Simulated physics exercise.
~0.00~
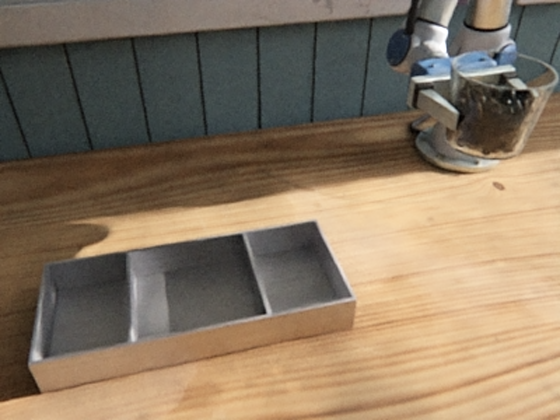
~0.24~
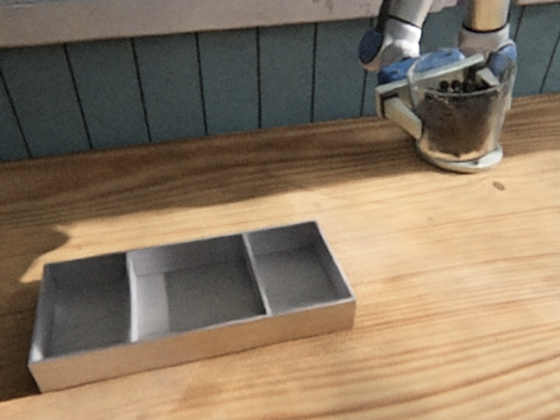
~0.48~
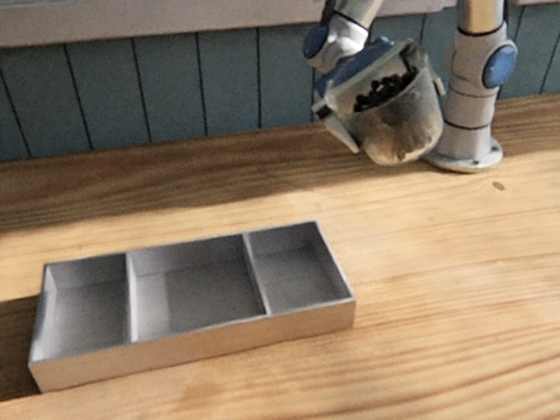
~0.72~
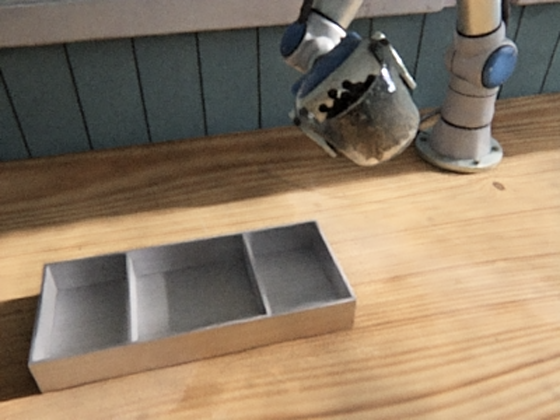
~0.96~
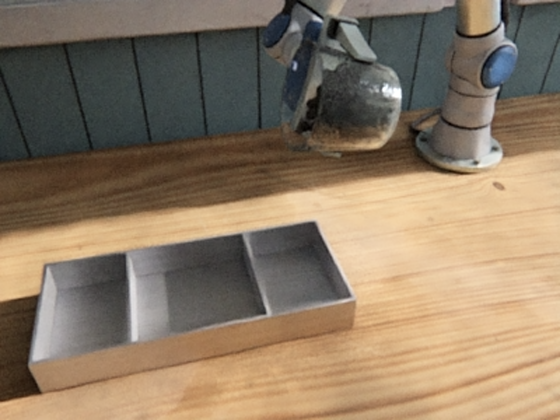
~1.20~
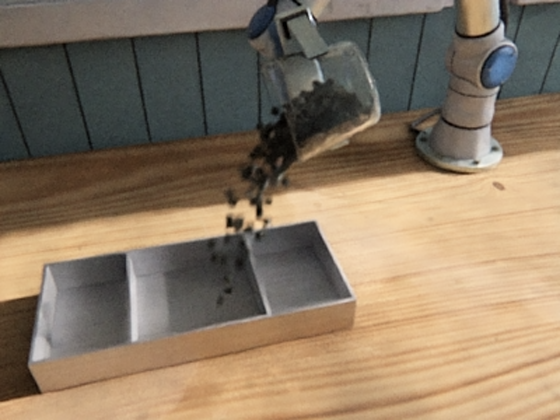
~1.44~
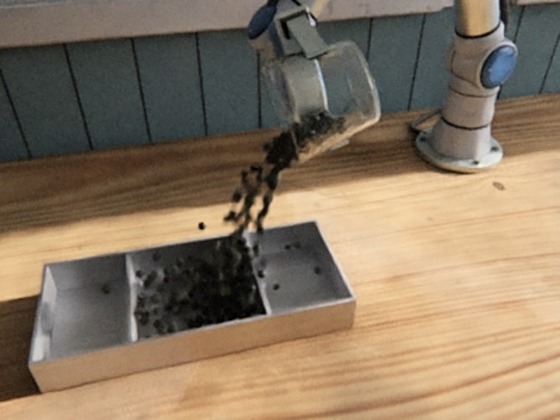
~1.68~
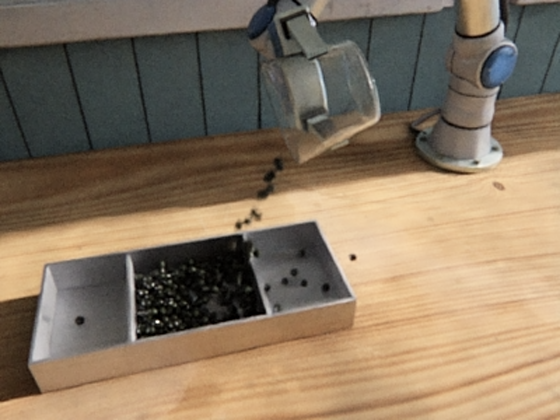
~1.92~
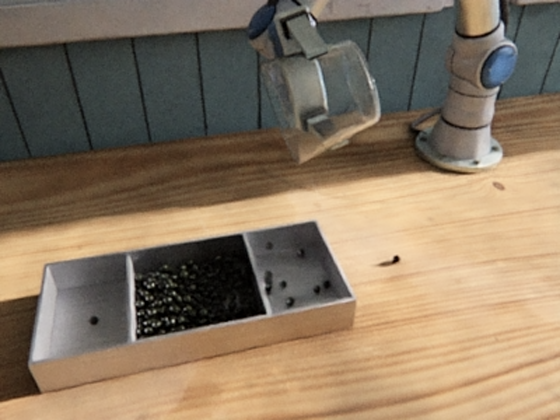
Robot arm carrying a clear beaker left and tipping dark beads into a divided tray, most landing in the middle compartment.
